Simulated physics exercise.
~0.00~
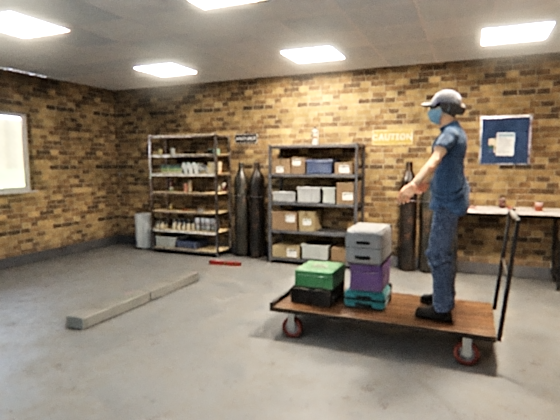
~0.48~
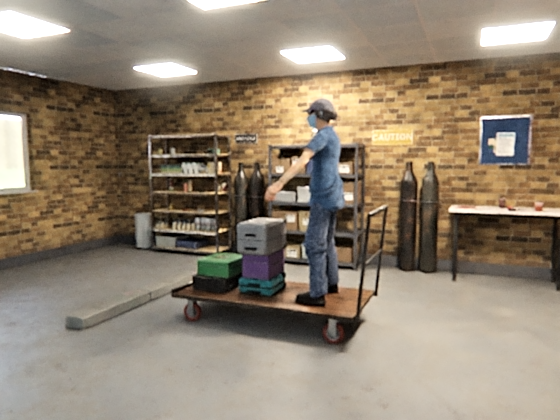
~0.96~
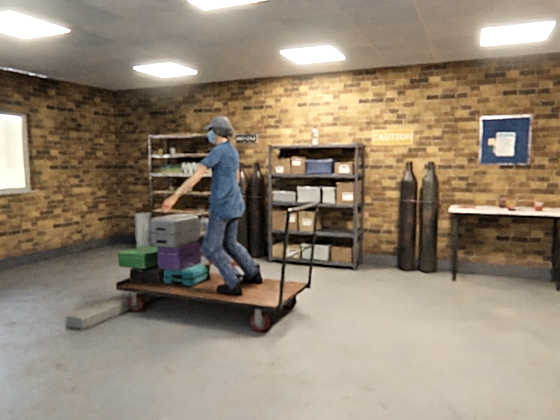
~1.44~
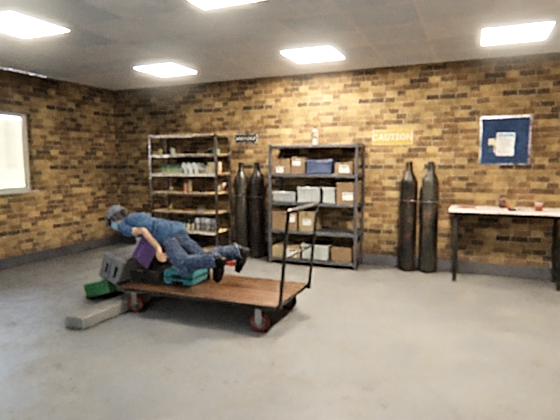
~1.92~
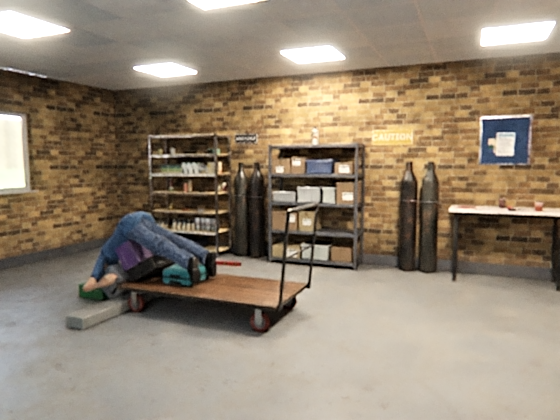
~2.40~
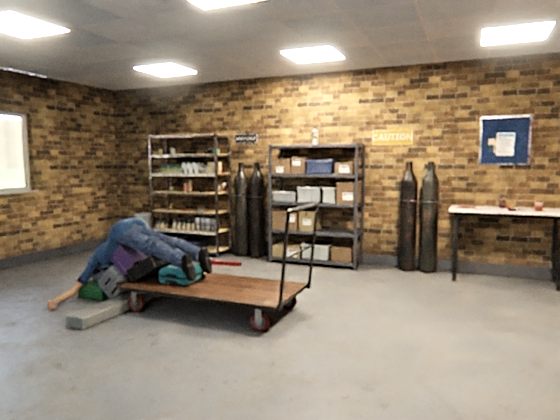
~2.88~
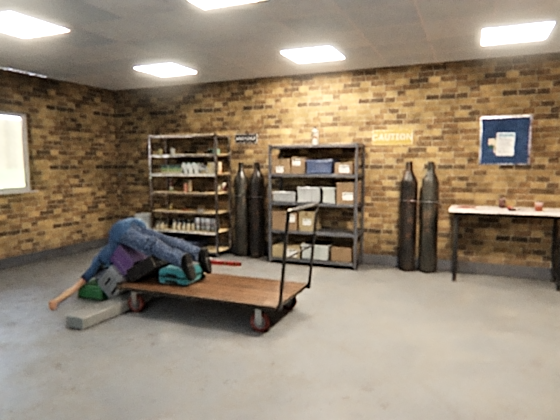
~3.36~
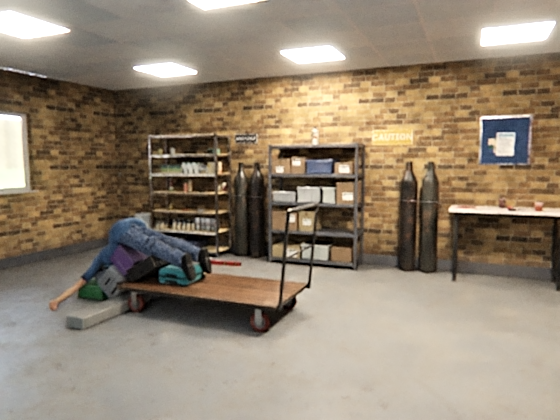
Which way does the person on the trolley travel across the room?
The person moves to the left, first riding on the trolley and then pitching forward over its front end.
We see a masked person standing on a flat trolley behind stacked boxes as it rolls left and stops at a low kerb. The person pitches forward over the tumbling boxes and ends draped face down across the front, one arm reaching the floor.
